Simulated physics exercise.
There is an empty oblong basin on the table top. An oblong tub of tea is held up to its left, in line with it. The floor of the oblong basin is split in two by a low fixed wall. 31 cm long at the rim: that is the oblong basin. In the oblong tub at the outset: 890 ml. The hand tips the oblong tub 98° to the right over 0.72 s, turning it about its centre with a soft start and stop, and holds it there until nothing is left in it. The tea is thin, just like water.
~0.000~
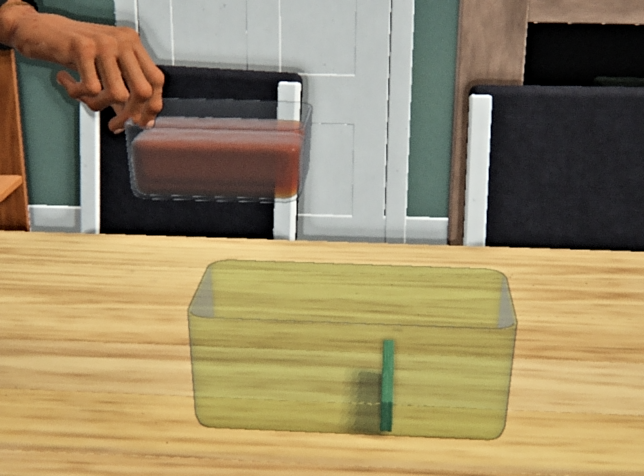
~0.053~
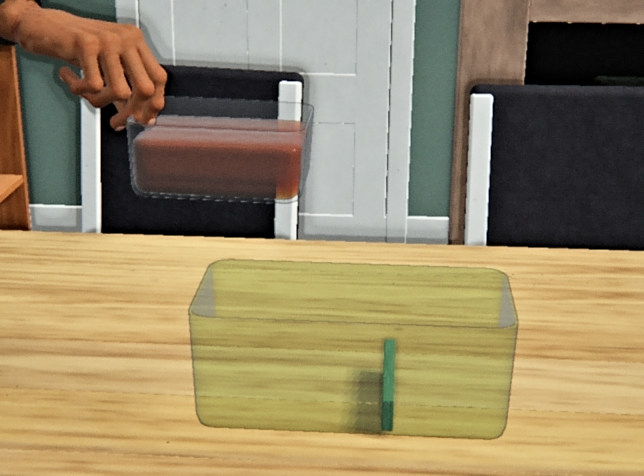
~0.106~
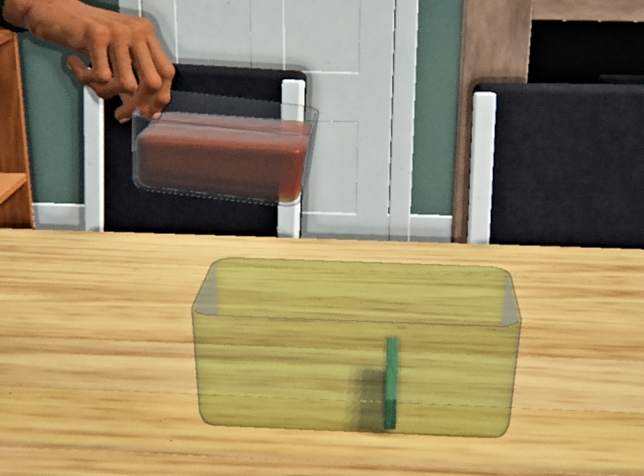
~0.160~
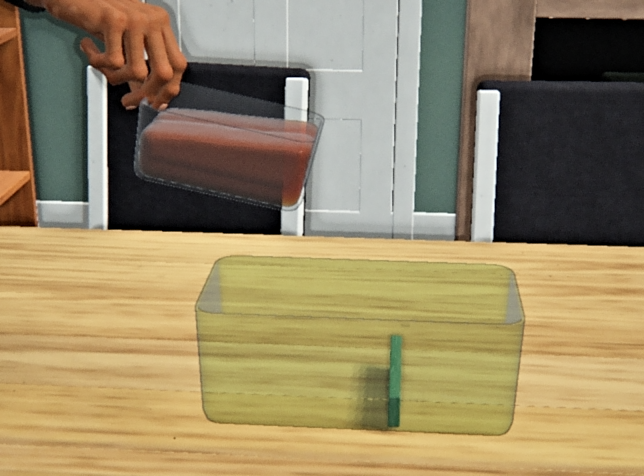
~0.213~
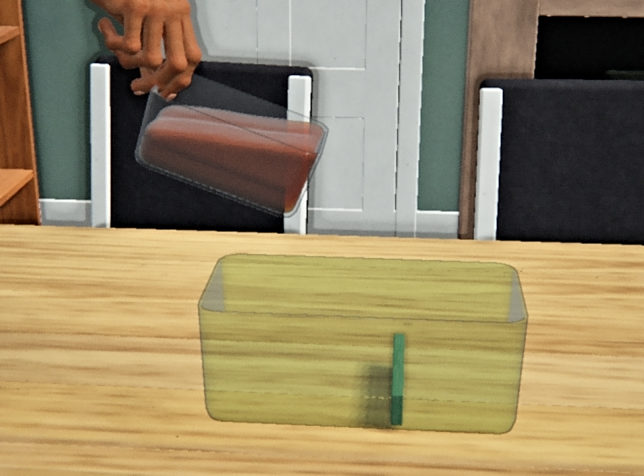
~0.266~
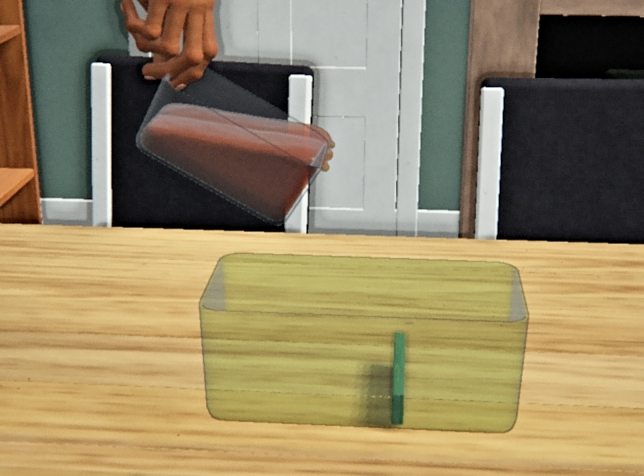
A hand tilts a clear tub of reddish liquid rightward above an empty yellowish basin.
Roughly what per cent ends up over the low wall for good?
About 30 in every hundred.
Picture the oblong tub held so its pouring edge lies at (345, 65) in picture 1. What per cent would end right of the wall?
Result then: Approx. 45 %.
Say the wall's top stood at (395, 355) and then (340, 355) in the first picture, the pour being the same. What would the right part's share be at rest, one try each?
10 % and 65 %.
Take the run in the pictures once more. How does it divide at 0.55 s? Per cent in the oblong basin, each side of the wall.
Lab note: Left near 18 %, right near 14.
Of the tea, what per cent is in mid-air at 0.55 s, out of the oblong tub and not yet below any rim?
At that moment, about 48 percent.
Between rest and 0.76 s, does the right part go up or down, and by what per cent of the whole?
Net change: A rise of about 2 %.
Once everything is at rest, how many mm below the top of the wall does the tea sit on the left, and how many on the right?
Roughly 14 mm on the left side and roughly 18 mm on the right.
After 0.55 s the tilt is 85° and 21 per cent is still to pour, 19 is left of the wall and 13 right of it.
After 0.76 s the tilt is 98° and 6 per cent is still to pour, 56 is left of the wall and 28 right of it.
After 0.98 s the tilt is 98° and 1 per cent is still to pour, 59 is left of the wall and 29 right of it.
After 1.22 s the tilt is 98° and 0 per cent is still to pour, 62 is left of the wall and 29 right of it.
In the end 62 per cent lies left of the wall, 30 right of it and 8 outside.
